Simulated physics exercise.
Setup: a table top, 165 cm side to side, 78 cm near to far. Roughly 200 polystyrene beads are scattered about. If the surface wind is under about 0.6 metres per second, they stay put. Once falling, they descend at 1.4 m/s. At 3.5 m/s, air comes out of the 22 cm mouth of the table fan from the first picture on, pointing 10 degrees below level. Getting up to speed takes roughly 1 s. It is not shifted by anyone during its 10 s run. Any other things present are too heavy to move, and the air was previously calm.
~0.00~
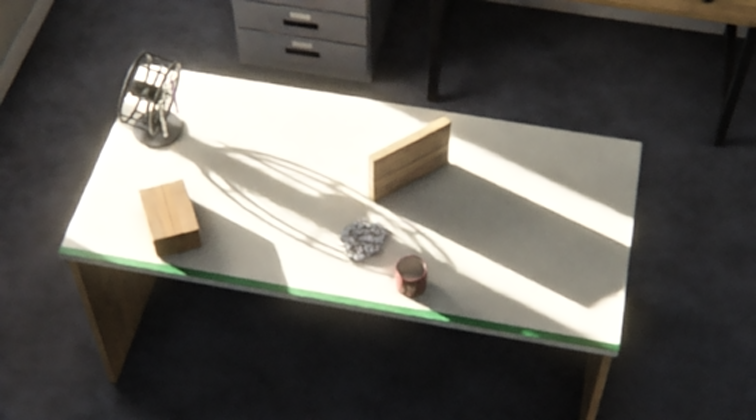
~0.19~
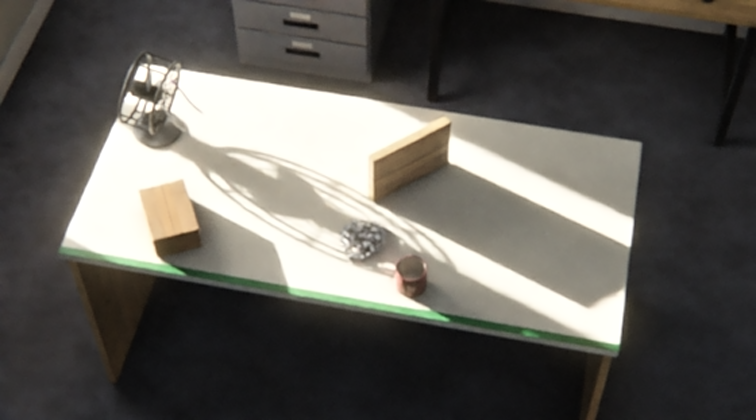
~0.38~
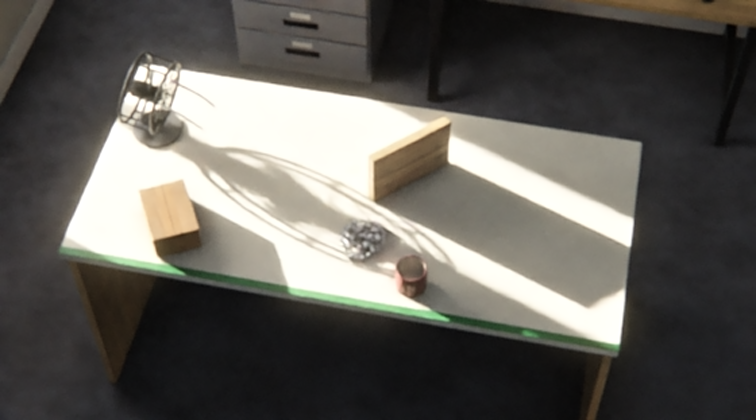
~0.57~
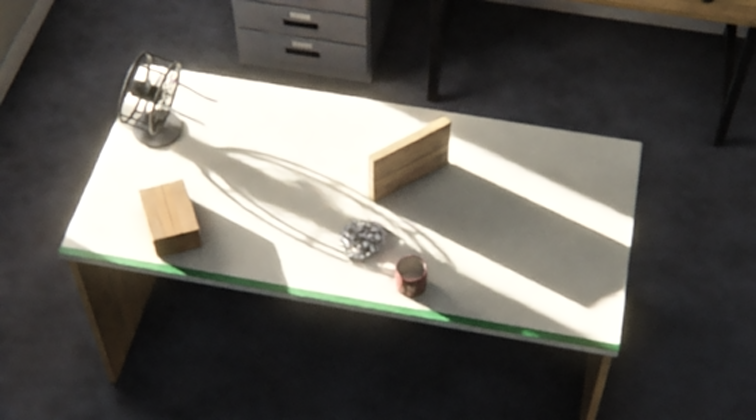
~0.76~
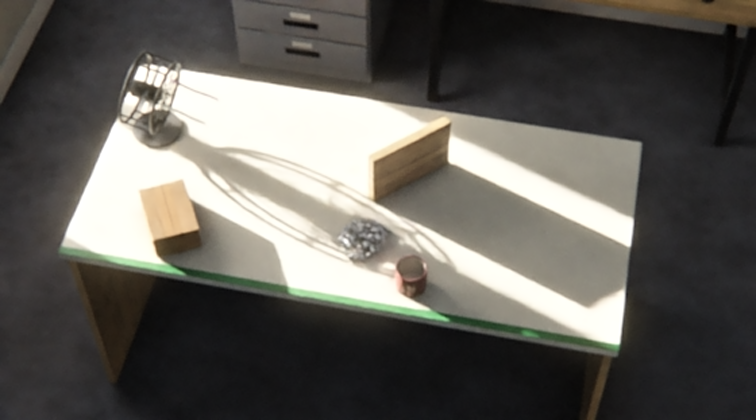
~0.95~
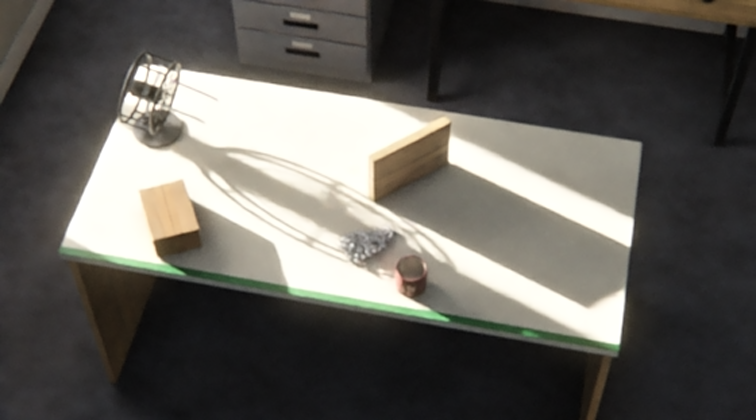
On a sunlit white table top, a small cluster of pale beads sitting near a mug, then shifting and spreading slightly.
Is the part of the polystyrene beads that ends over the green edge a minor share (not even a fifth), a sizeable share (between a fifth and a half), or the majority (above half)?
Most.
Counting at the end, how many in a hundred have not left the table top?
About 2 percent of them remain.
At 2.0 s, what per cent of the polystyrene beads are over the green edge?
70 %, roughly.
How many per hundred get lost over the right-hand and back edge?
Roughly 20 per cent at the right-hand edge and 0 per cent at the back edge.
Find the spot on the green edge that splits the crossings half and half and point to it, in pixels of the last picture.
Close to pixel (369, 308).
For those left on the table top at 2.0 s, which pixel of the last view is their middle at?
About (443, 239).
After 2.0 s the count stands so, 72 % are over the green edge; the middle of those still in play is near (443, 239).
After 3.2 s the count stands so, 74 % are over the green edge.
After 5.5 s the count stands so, 75 % are over the green edge.
After 10.0 s, at the end, 76 % are over the green edge.
